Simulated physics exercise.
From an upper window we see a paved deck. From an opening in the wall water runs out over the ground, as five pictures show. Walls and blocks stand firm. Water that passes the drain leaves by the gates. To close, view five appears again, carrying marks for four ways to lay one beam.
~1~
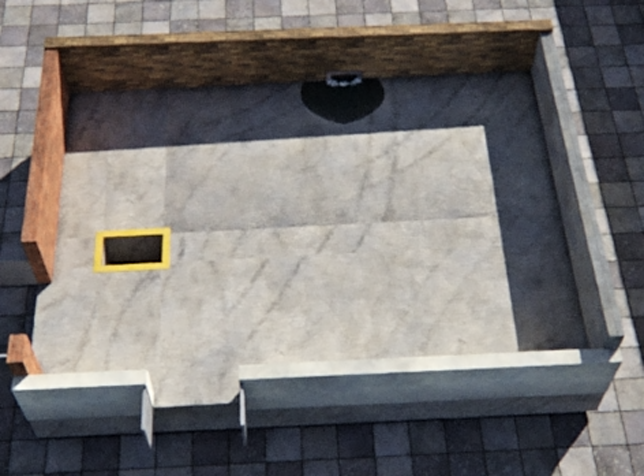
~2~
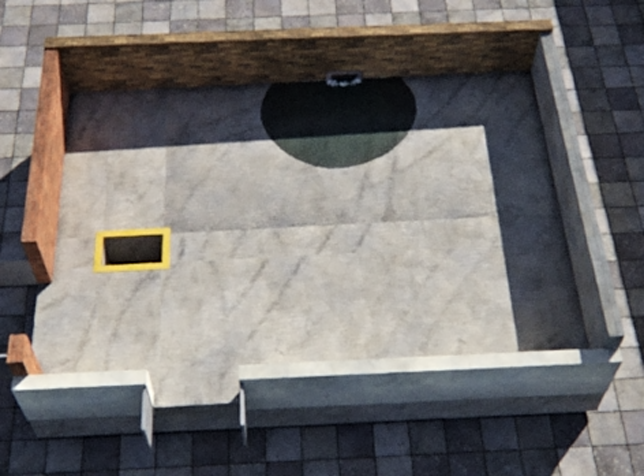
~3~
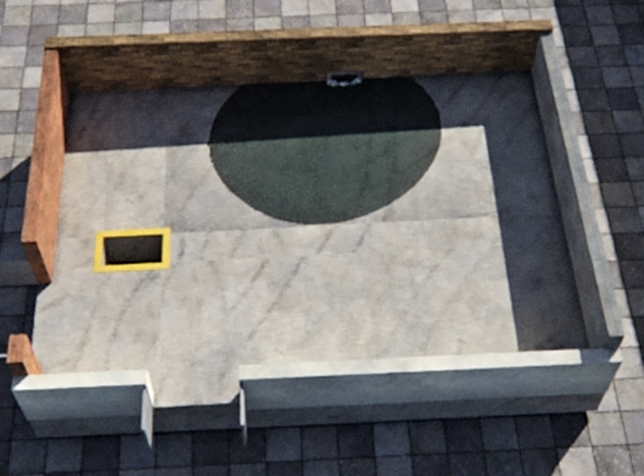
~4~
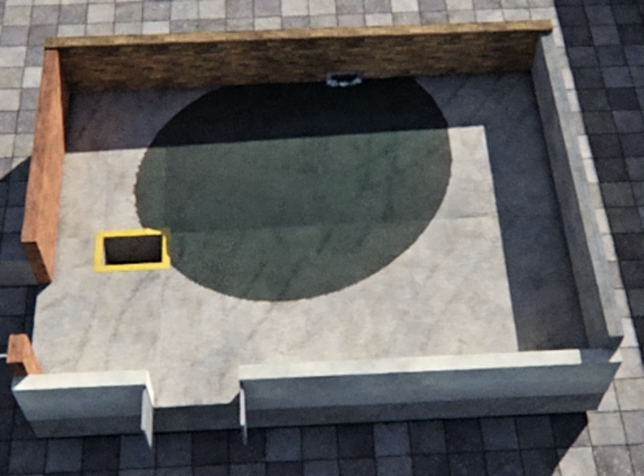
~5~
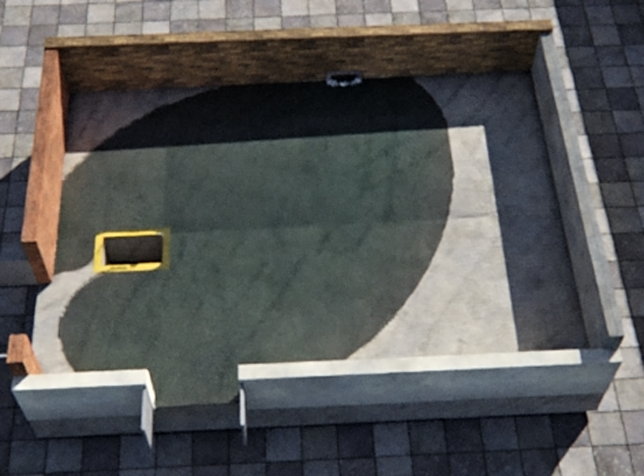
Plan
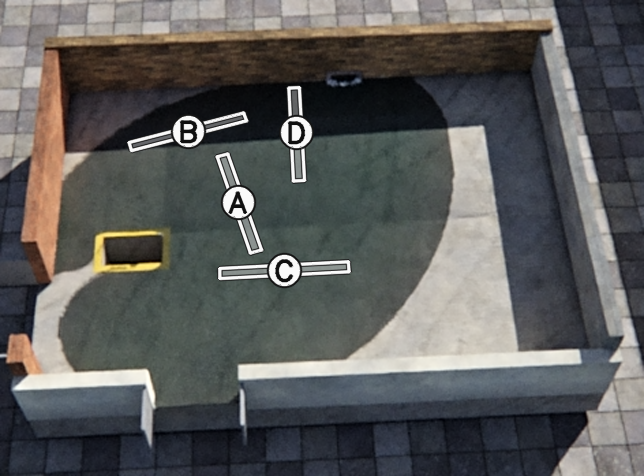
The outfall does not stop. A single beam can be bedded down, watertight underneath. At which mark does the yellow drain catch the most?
C.
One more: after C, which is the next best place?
B.
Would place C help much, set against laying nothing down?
Yes, by a good deal.
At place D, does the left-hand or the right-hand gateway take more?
The left gate.
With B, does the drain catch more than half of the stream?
No.
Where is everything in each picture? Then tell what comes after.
Outfall at (344, 76); yellow drain at (133, 250); open gate at (198, 391); open gate at (48, 327); 2 % of the ground under water, visible out to (337, 117); yellow drain still dry, in the first frame.
In the second frame, 9 % of the ground under water, visible out to (318, 161); yellow drain still dry.
In the third frame, 20 % of the ground under water, visible out to (246, 200); yellow drain still dry.
In the fourth frame, 37 % of the ground under water, visible out to (187, 272); yellow drain still dry.
In the fifth frame, 60 % of the ground under water, visible out to (79, 360); yellow drain taking water.
In white, A from (222, 155) to (255, 251); B from (130, 146) to (245, 116); C from (219, 273) to (348, 266); D from (299, 180) to (294, 87).
With A, about 5 % of the stream goes into the yellow drain, about 95 % out by the gates.
With B, about 22 % of the stream goes into the yellow drain, about 78 % out by the gates.
With C, about 44 % of the stream goes into the yellow drain, about 56 % out by the gates.
With D, about 4 % of the stream goes into the yellow drain, about 96 % out by the gates.
